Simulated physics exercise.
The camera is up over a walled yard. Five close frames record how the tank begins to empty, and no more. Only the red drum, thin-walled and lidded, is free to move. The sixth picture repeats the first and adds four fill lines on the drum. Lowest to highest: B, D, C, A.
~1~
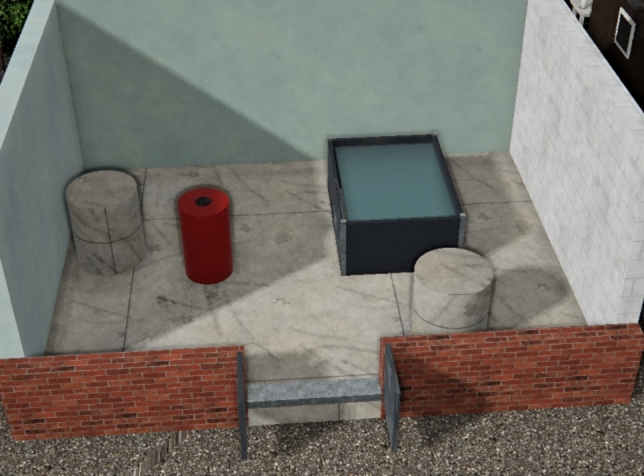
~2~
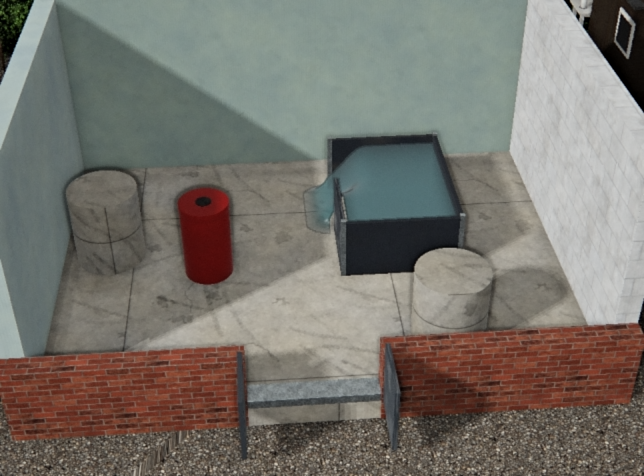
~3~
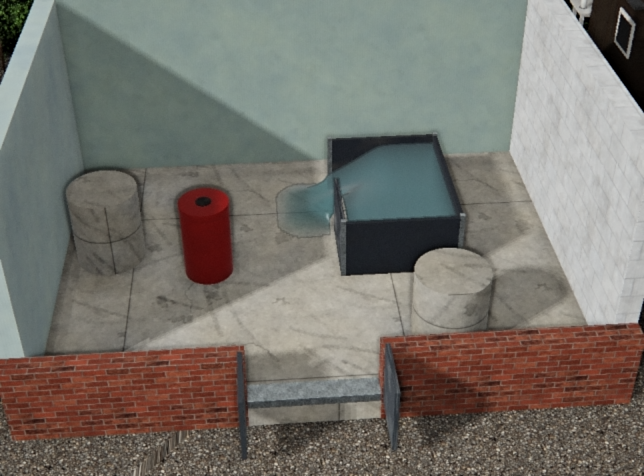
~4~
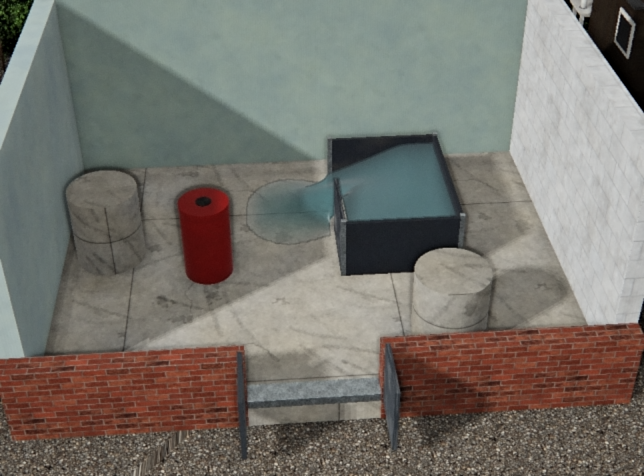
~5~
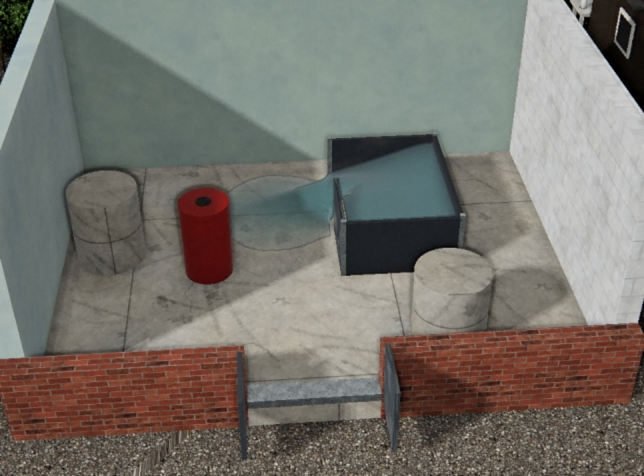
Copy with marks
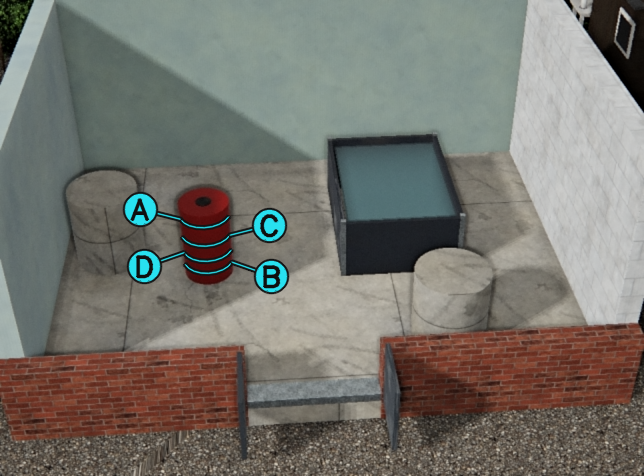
Water fills a dark, open-topped tank in a walled yard, then pours out through its left side onto the concrete. The puddle spreads steadily leftward across the ground, thin and clear, nearing the red drum, which stays still between the tank and a pale stone-like cylinder.
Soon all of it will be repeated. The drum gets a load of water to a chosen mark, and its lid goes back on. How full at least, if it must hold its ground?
Take B.
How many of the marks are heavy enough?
All of the four.
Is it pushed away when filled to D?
No, that is safe.
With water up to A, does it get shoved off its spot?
No, that is safe.
On the marked copy, A at (204, 227); B at (208, 273); C at (205, 246); D at (207, 261); from the bottom up B, D, C, A.
If A is chosen, it does not move.
If B is chosen, it does not move.
If C is chosen, it does not move.
If D is chosen, it does not move.
